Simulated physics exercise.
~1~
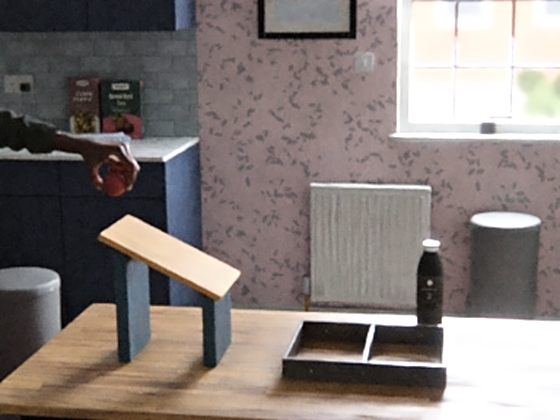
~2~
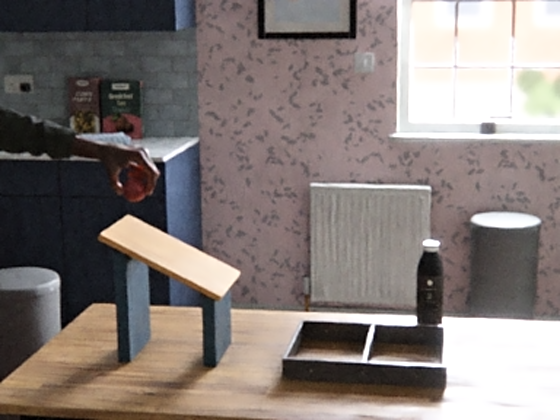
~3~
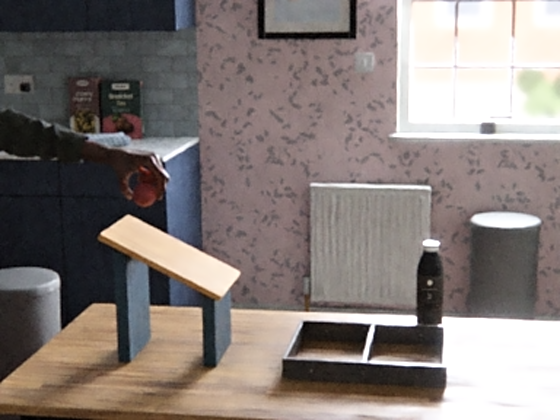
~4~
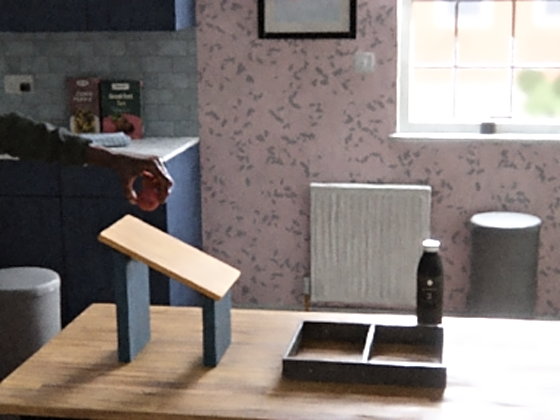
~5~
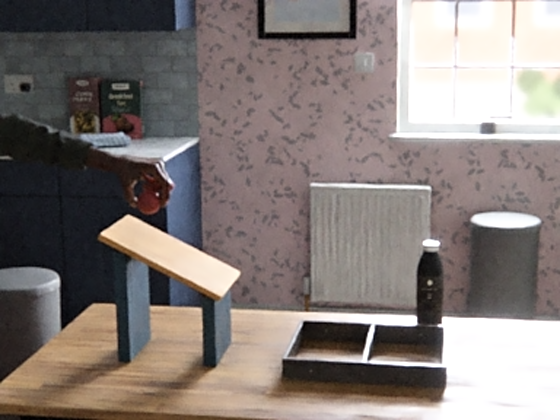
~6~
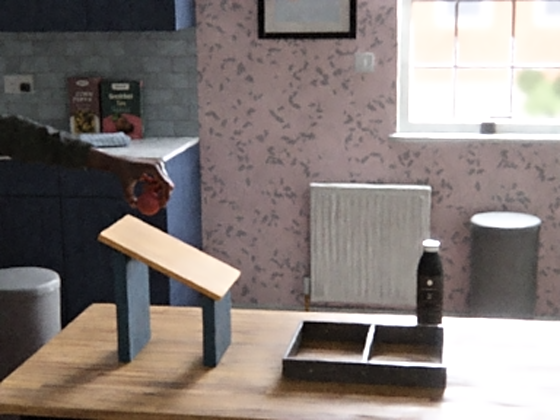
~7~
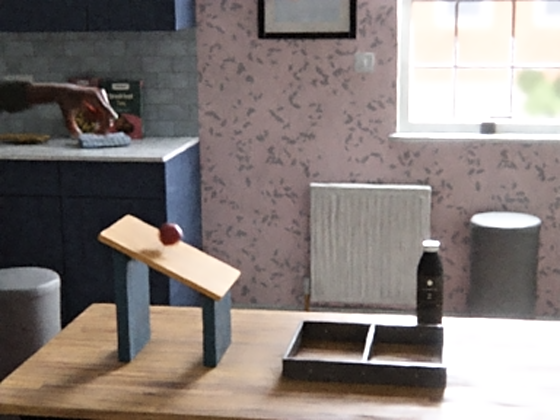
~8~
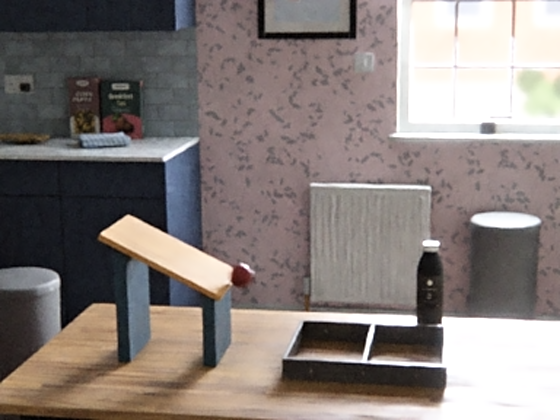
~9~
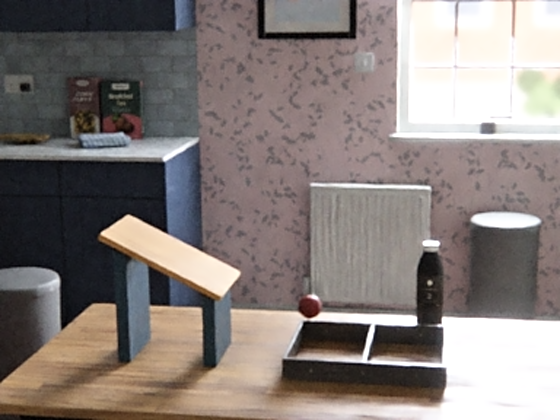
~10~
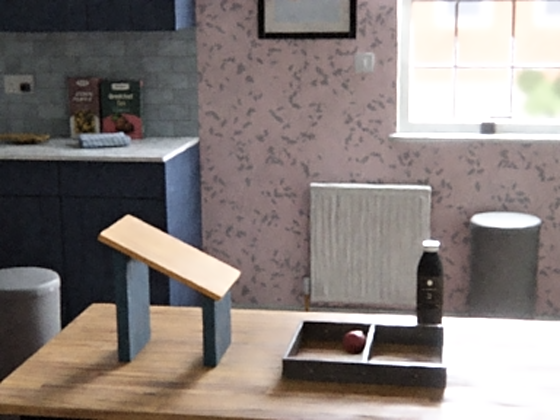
We see a hand hold a red ball above a sloping wooden board on a table, then let go and draw back as the ball travels down the board, flies off its lower end and comes down in the nearer bay of a dark divided tray, beside a standing black bottle.
